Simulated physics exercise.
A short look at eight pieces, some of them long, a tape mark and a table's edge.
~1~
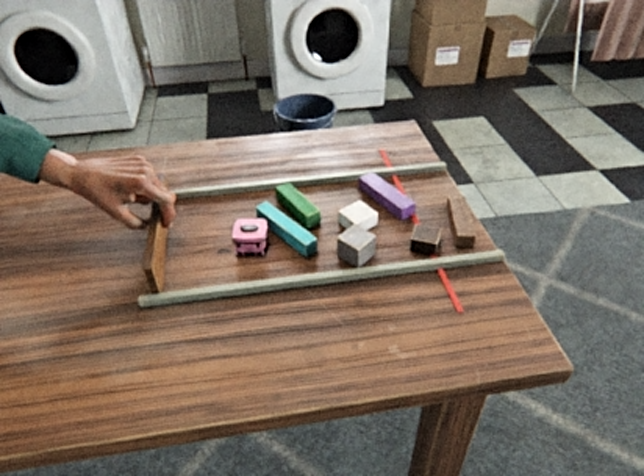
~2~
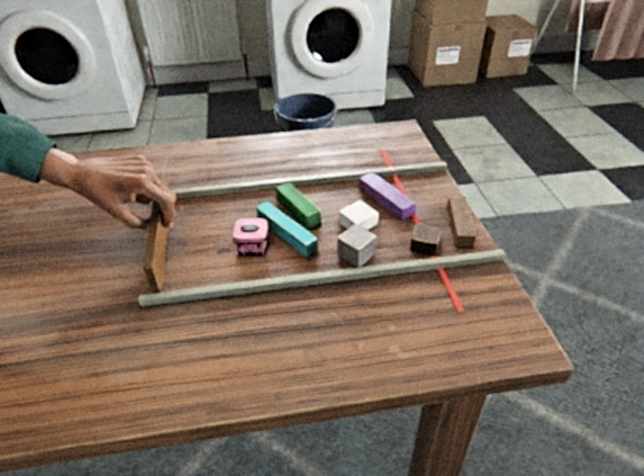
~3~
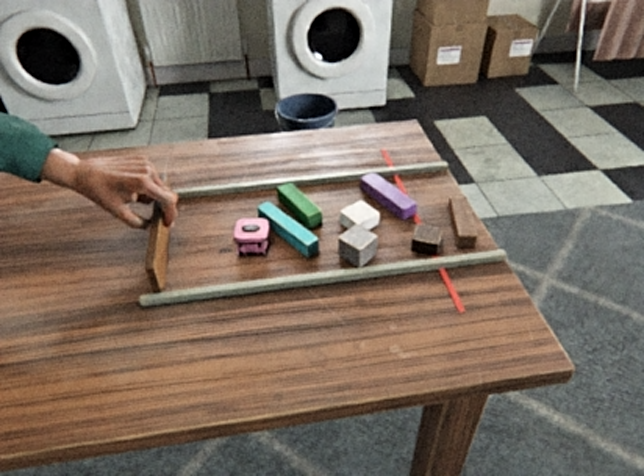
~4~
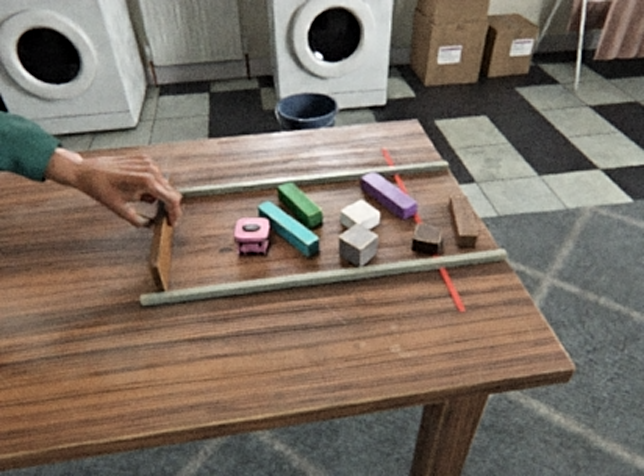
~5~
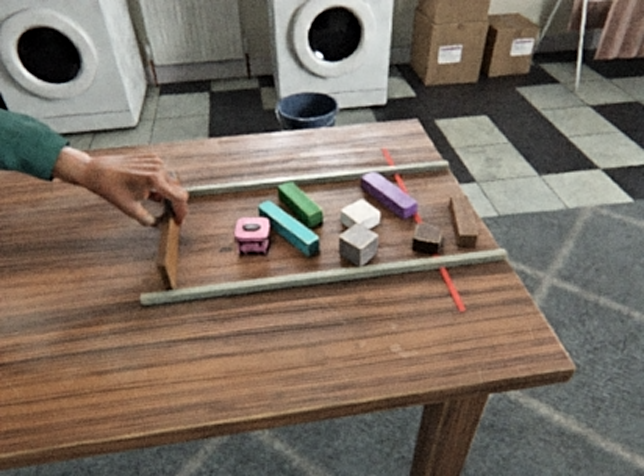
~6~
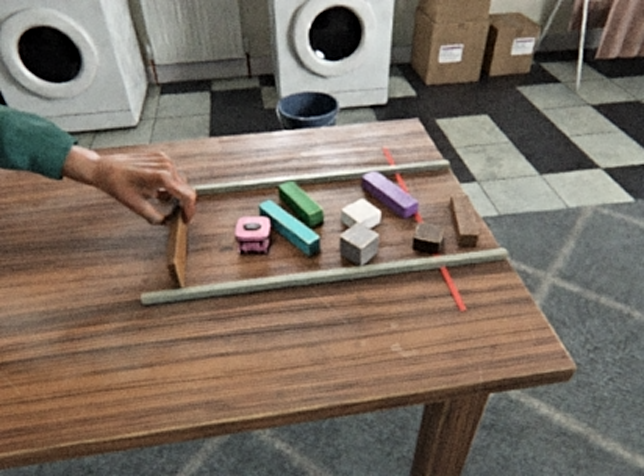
The clip opens on a wooden table where a hand grips an upright board at the left end of two pale rails, with colourful pieces lying between them near a red tape line. The hand then slides the board a short way right, while the pieces stay practically still.
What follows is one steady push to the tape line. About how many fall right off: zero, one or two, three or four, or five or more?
Outcome: The number that fall off is one or two.
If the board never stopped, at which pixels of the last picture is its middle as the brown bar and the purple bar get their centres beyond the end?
About (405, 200), and (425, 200) for the other.
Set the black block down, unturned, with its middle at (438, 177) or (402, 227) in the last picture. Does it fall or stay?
In that order, it tumbles off; is kept.
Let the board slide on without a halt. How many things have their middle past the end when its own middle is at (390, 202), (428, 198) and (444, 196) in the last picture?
Place by place, 0, 3 and 4.
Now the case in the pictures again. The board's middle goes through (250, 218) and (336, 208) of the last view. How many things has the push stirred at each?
By then 2, and 6.
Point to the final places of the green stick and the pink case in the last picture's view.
The green stick at (429, 184), the pink case at (436, 214).
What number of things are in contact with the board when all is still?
4 of them.
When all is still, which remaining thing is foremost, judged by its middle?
The white block ends nearest.
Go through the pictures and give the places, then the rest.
The first picture shows brown bar (460, 221); black block (425, 240); purple bar (386, 195); board (159, 230); tape (413, 215).
The second picture shows black block (426, 239); green stick (298, 205).
The third picture shows purple bar (388, 195); pink case (252, 237).
The fourth picture shows brown bar (462, 220); turquoise stick (287, 228).
The fifth picture shows black block (428, 239); board (172, 227).
The sixth picture shows brown bar (463, 219); black block (428, 238); purple bar (389, 194); board (180, 225); tape (416, 213).
Soon after, none off yet; brown bar at rest near (463, 219); black block at rest near (428, 238); purple bar at rest near (389, 194).
Then, none off yet; brown bar moving near (465, 220); black block moved a little near (439, 235); purple bar moved about its own width near (423, 182).
At rest, the number that fall off is one or two; fallen, brown bar.
